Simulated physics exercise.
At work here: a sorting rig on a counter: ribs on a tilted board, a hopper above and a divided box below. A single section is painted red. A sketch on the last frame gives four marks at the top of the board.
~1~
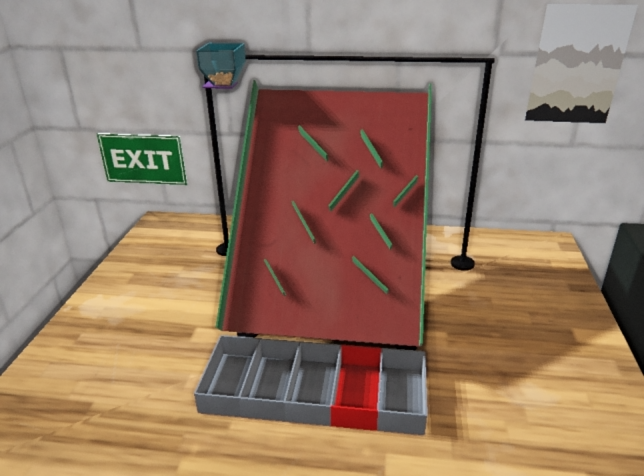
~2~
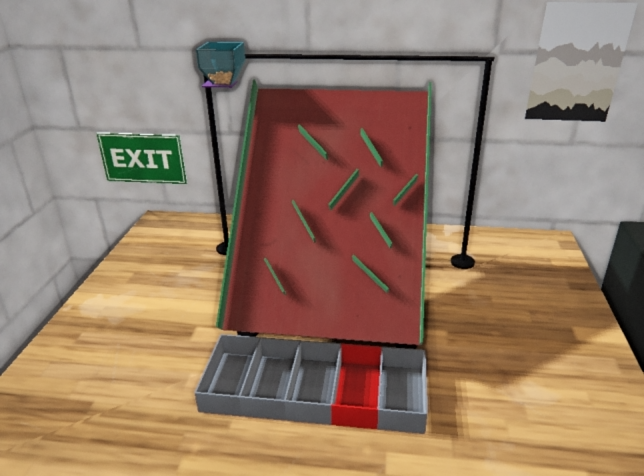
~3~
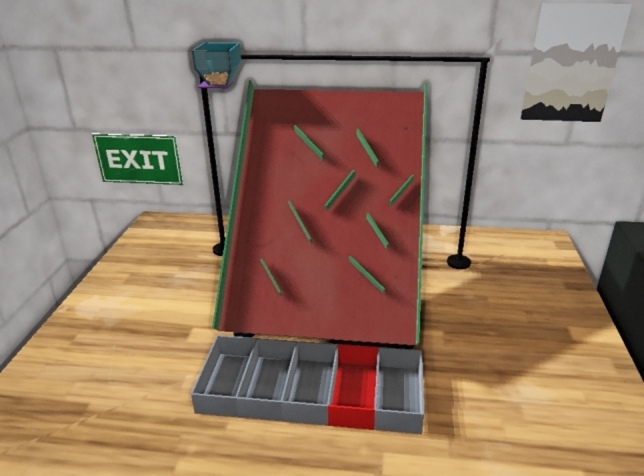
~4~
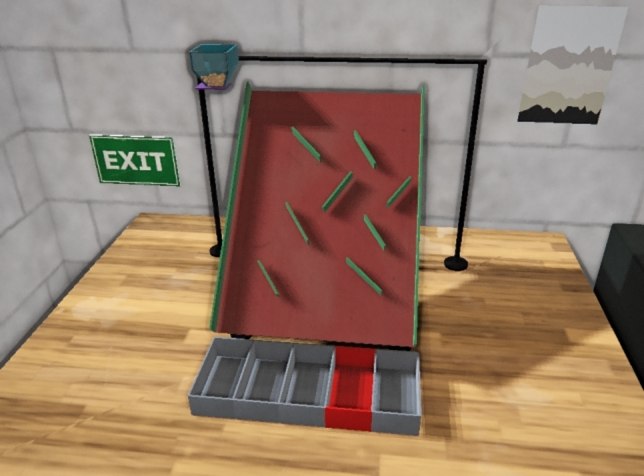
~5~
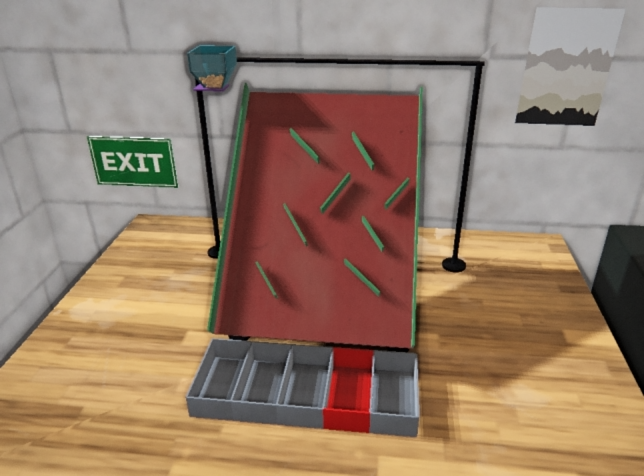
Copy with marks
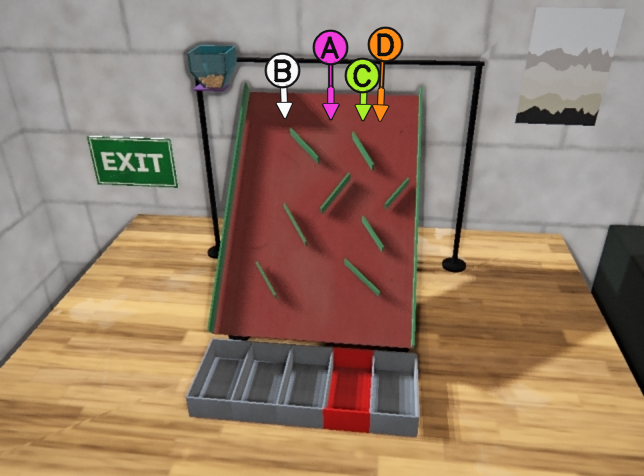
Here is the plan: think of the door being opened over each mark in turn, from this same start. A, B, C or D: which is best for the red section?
I would pick mark A.
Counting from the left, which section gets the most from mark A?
The fourth from the left.
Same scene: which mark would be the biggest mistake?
Mark D.
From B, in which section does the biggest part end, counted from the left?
It is the first one.
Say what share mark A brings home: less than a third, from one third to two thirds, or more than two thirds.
It is from one third to two thirds.
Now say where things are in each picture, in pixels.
Hopper near (225, 77), round wooden beads, door shut, in the first frame.
Ribs (299, 125) to (326, 154), (361, 128) to (382, 161), (329, 205) to (358, 169), in the second frame.
Ribs (390, 201) to (413, 175), (289, 201) to (310, 239), (367, 213) to (388, 244), in the third frame.
Ribs (258, 261) to (277, 294), (347, 258) to (381, 291), in the fourth frame.
Red section near (346, 419), number 4 of 5 from the left, in the fifth frame.
On the marked copy, mark A meets the board at (330, 113); mark B meets the board at (284, 112); mark C meets the board at (363, 114); mark D meets the board at (380, 115).
With A, close to half in the red section, close to a third in other sections, a small share outside the box.
With B, a small share in the red section, close to two thirds in other sections, close to a quarter outside the box.
With C, close to a quarter in the red section, close to two thirds in other sections, a small share outside the box.
With D, only a few in the red section, all but a few in other sections, a small share outside the box.
